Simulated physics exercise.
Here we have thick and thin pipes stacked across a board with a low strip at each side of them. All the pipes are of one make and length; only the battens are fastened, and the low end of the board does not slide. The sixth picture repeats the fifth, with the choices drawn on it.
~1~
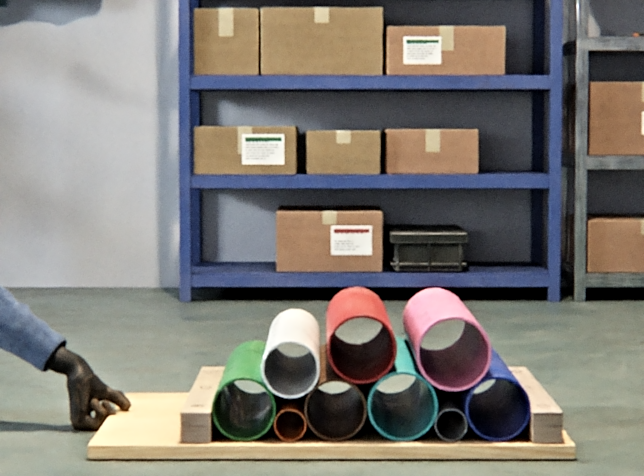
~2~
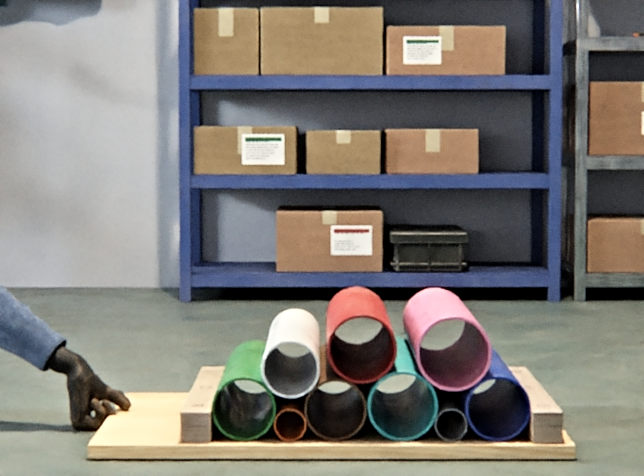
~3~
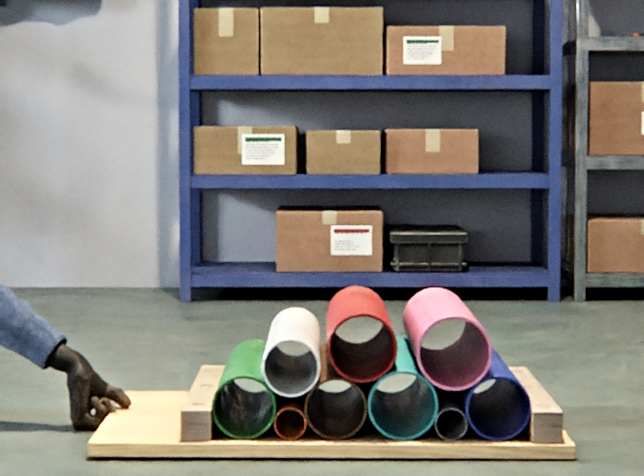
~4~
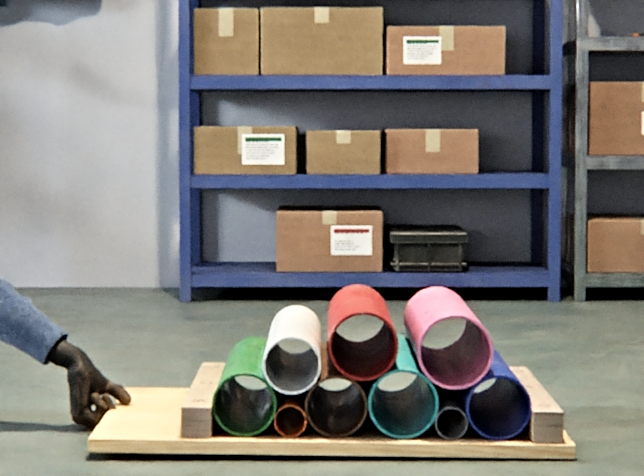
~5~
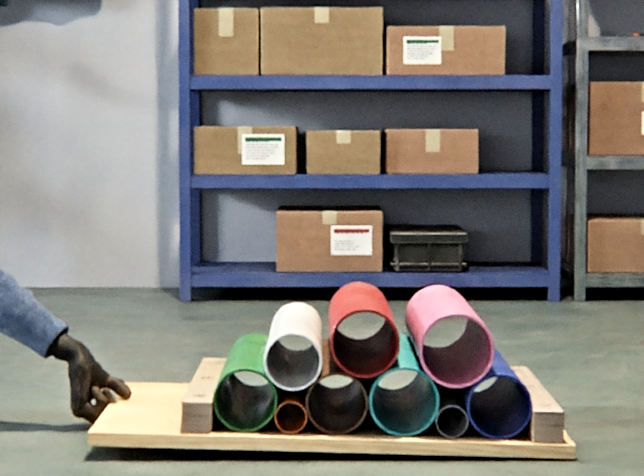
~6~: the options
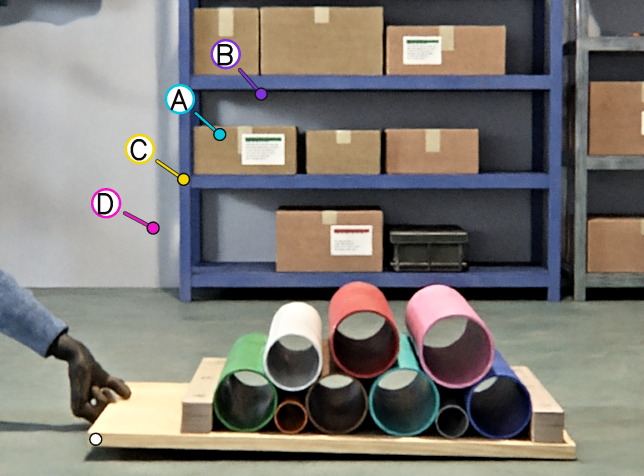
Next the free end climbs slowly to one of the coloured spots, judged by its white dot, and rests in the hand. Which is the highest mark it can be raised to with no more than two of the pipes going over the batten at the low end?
Mark A is as high as it can go.
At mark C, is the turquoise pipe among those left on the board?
The turquoise pipe: Yes.
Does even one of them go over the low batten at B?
At B: Yes.
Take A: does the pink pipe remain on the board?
No, with A.
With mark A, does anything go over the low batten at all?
Yes, at A.
On the marked copy, A at (220, 135); B at (261, 94); C at (184, 179); D at (153, 228); the white dot at (96, 439).
Following A. Soon after the start, board at 21°.
Later, board at 41°.
In the end, board at 42°, two over the low batten (pink, red).
As for the rest, B three over the low batten (pink, white, red); C two over the low batten (pink, red); D none over the low batten.
